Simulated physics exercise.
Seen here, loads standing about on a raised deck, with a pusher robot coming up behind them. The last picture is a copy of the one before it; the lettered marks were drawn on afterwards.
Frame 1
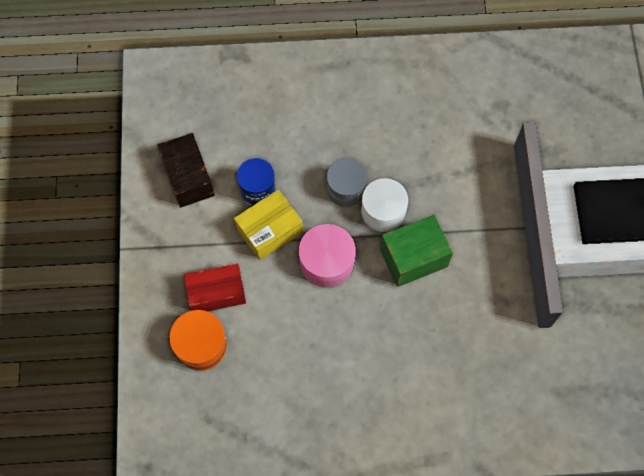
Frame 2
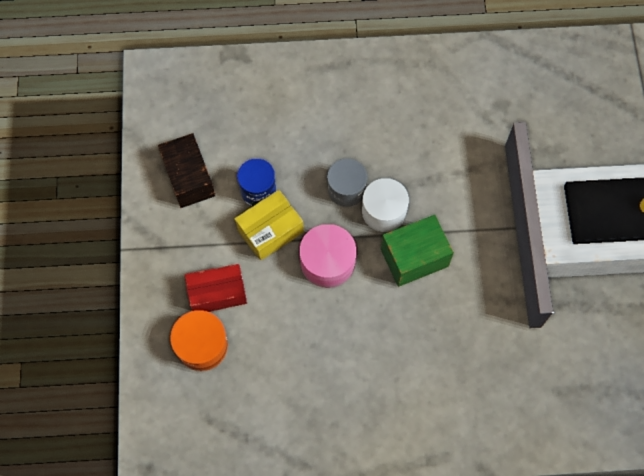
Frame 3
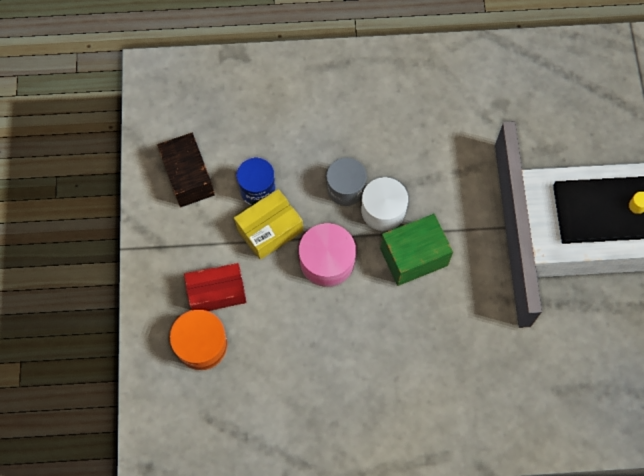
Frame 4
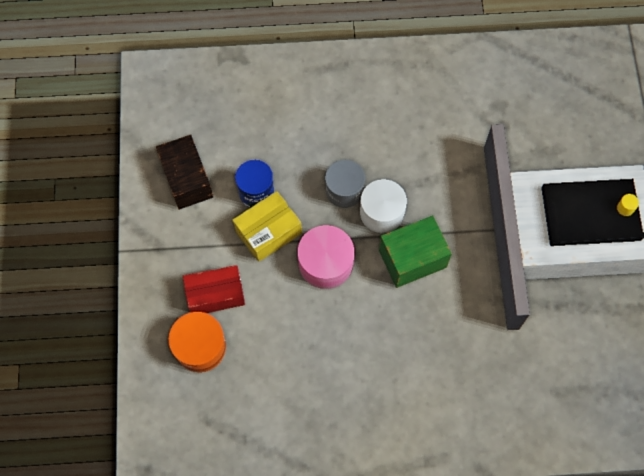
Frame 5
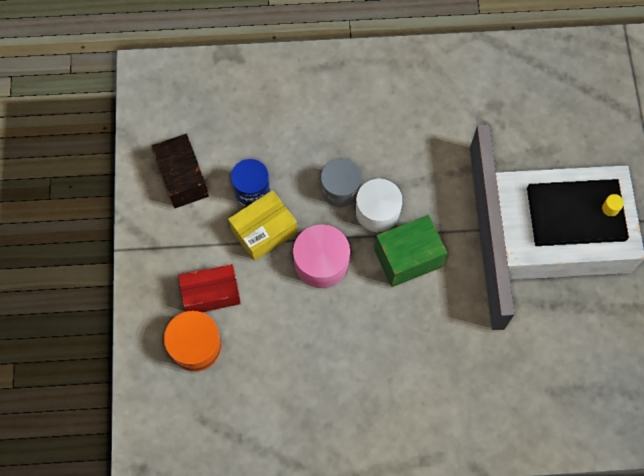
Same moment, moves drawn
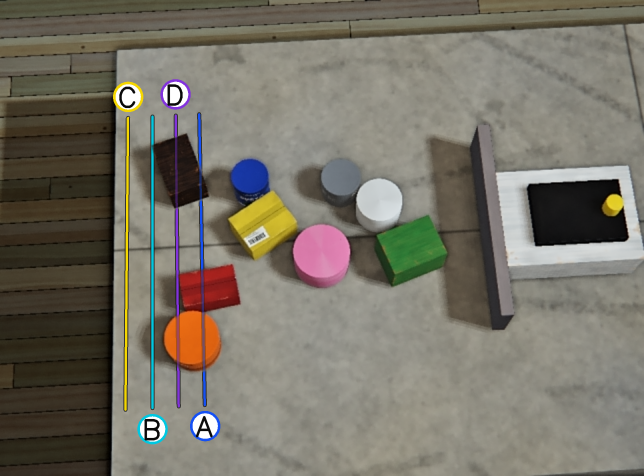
A pusher robot slides slowly left across the grey deck toward the standing coloured loads.
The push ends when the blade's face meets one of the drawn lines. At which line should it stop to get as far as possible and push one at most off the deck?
It should halt at A.
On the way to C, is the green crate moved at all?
By then, yes.
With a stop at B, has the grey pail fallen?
No.
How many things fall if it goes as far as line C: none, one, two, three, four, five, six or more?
In all, six or more.
On the copy, A at (202, 252); B at (152, 255); C at (127, 256); D at (177, 253).
On A. First, robot (464, 218); grey pail (327, 178); pink canister (297, 259).
Then, robot (358, 224); red parcel (142, 304); pink canister (195, 286).
Finally, robot (278, 228); red parcel over the edge; black crate (118, 166); one fallen.
By contrast, B drops five; C drops nine; D drops four.
